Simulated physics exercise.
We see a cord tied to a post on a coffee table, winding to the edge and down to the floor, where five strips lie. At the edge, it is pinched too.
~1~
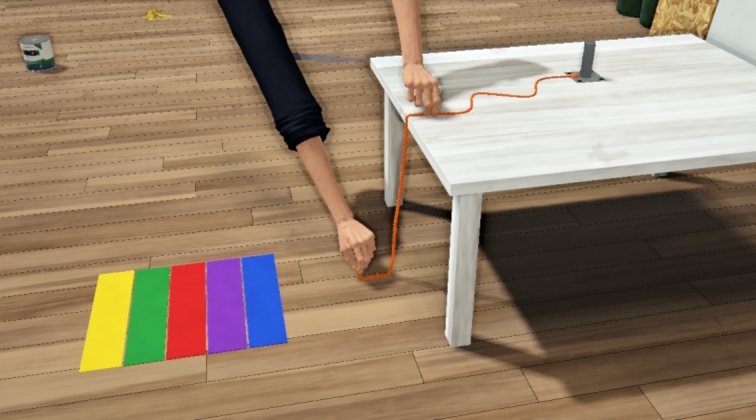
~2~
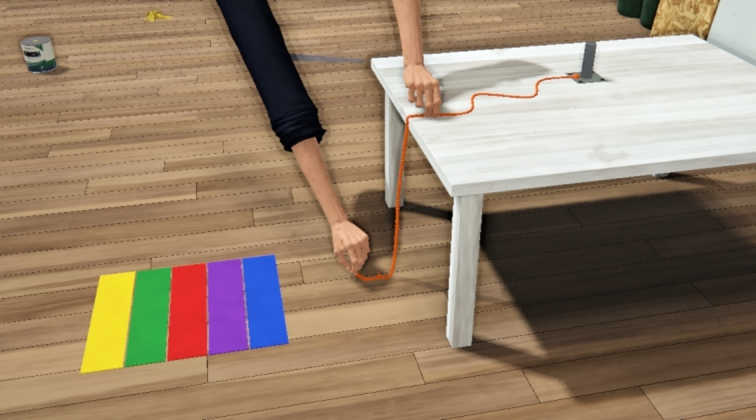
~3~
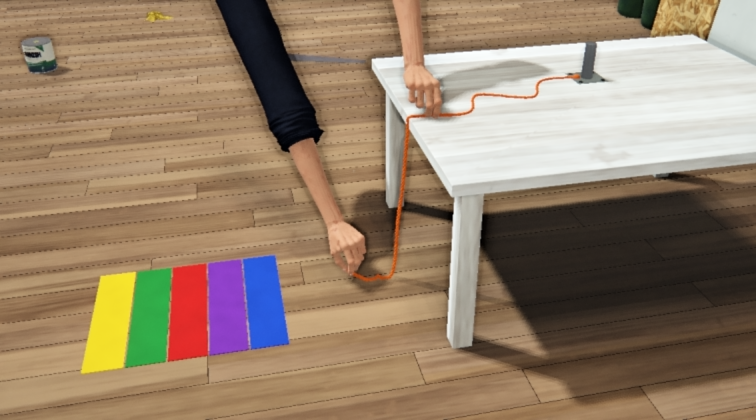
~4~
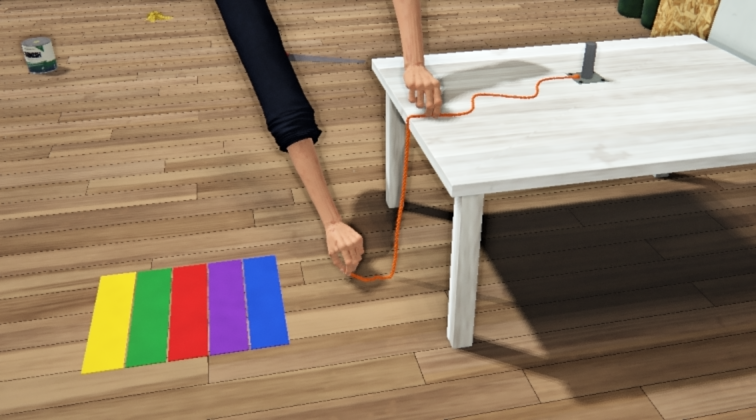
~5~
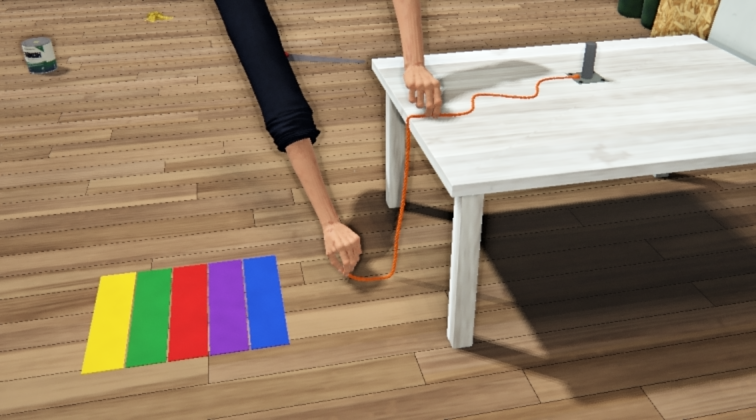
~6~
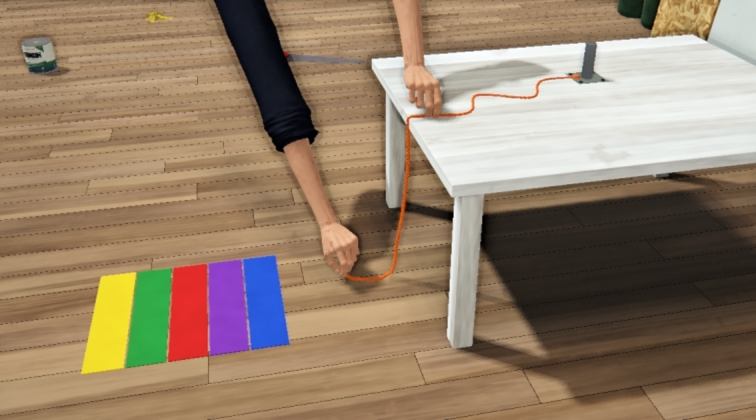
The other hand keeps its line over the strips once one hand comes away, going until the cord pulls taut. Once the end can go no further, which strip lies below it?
The red strip lies below it.
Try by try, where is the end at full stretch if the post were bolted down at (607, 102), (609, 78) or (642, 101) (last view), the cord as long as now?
It works out at around (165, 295), (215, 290) and (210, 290) for the three tries.
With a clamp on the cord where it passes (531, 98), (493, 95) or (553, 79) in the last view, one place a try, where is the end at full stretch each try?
Roughly (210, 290), (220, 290) and (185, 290).
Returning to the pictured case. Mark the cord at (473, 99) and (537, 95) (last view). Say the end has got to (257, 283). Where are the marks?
First: (446, 102). Second: (511, 90).
Early on, end near (257, 283); over blue.
Midway, end near (212, 289); over purple.
At the end of the slack, end near (184, 293); over red. The end stops over the red strip.
